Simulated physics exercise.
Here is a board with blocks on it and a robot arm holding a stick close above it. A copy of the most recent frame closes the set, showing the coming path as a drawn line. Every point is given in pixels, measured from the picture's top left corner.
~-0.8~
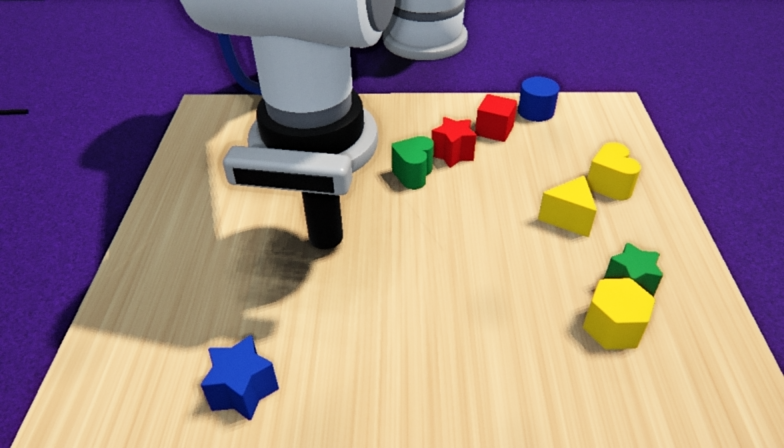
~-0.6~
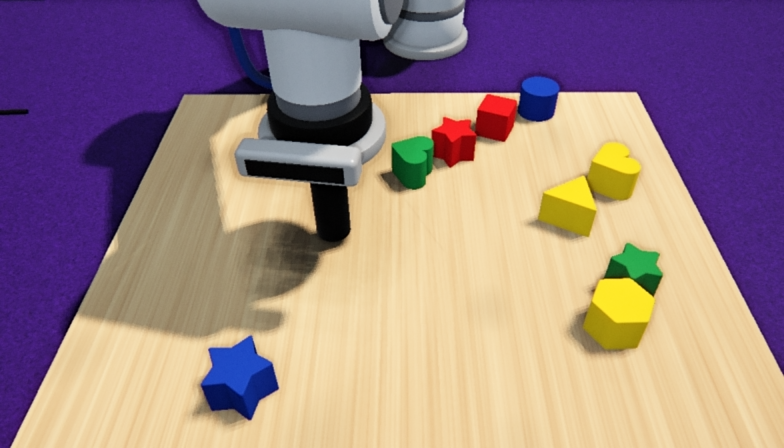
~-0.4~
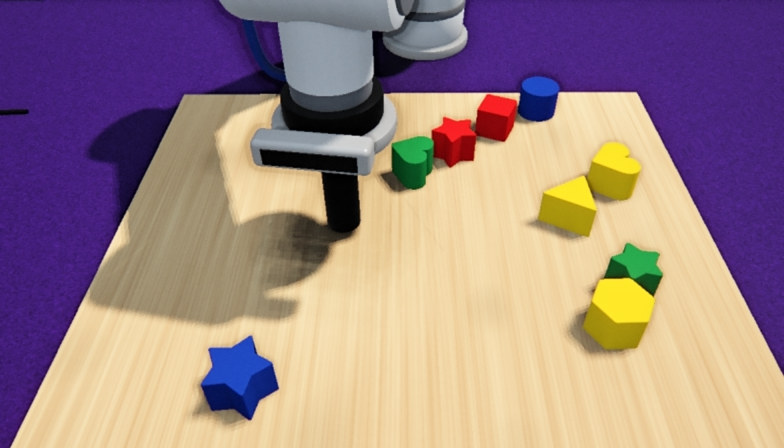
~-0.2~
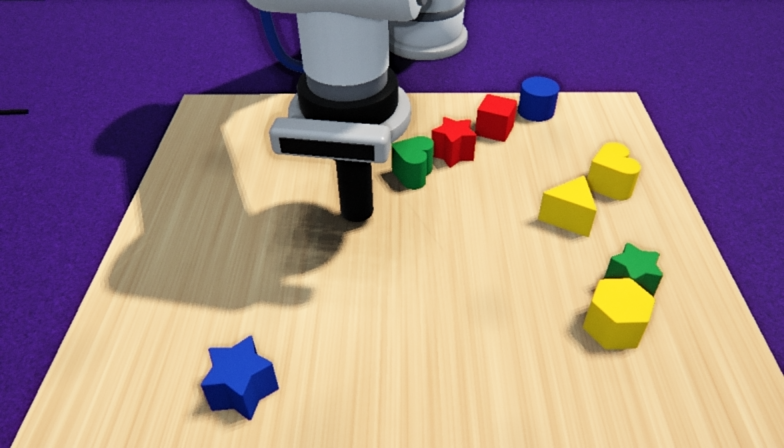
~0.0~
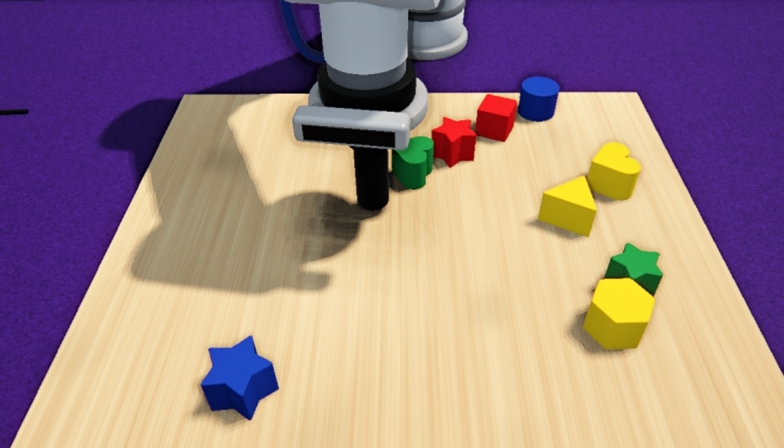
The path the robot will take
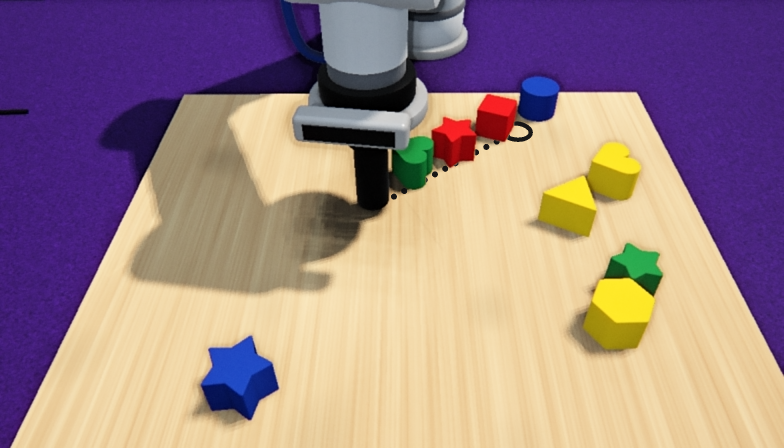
A robot arm moves its black stick right and back toward the green heart-shaped block.
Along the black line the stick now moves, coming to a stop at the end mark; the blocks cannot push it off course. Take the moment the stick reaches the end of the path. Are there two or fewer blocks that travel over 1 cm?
My answer is no.
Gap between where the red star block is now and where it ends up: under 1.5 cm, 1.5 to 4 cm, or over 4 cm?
Shift of over 4 cm.
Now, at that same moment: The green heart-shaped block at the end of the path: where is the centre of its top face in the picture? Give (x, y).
The green heart-shaped block ends near (431, 124).
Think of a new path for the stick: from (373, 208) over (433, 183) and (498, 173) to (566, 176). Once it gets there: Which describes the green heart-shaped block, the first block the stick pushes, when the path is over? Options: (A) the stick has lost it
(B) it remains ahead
A.
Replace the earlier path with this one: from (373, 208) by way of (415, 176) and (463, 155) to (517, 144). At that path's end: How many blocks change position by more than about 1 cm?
Three or more.
The line goes from (373, 208) directly to (516, 131).
The first path, step by step. One third of the way, stick at (426, 172); green heart-shaped block at (427, 133), turned 45° anticlockwise; red star block at (458, 122), turned 25° clockwise.
Two thirds of the way, stick at (474, 146); green heart-shaped block at (431, 124), turned 95° anticlockwise; red star block at (466, 107), turned 35° clockwise; red square piece at (501, 101), turned 25° clockwise.
At the end, stick at (517, 124); green heart-shaped block at (431, 124), turned 95° anticlockwise; red star block at (470, 104), turned 15° anticlockwise; red square piece at (507, 90), turned 35° clockwise; blue circular block unmoved.
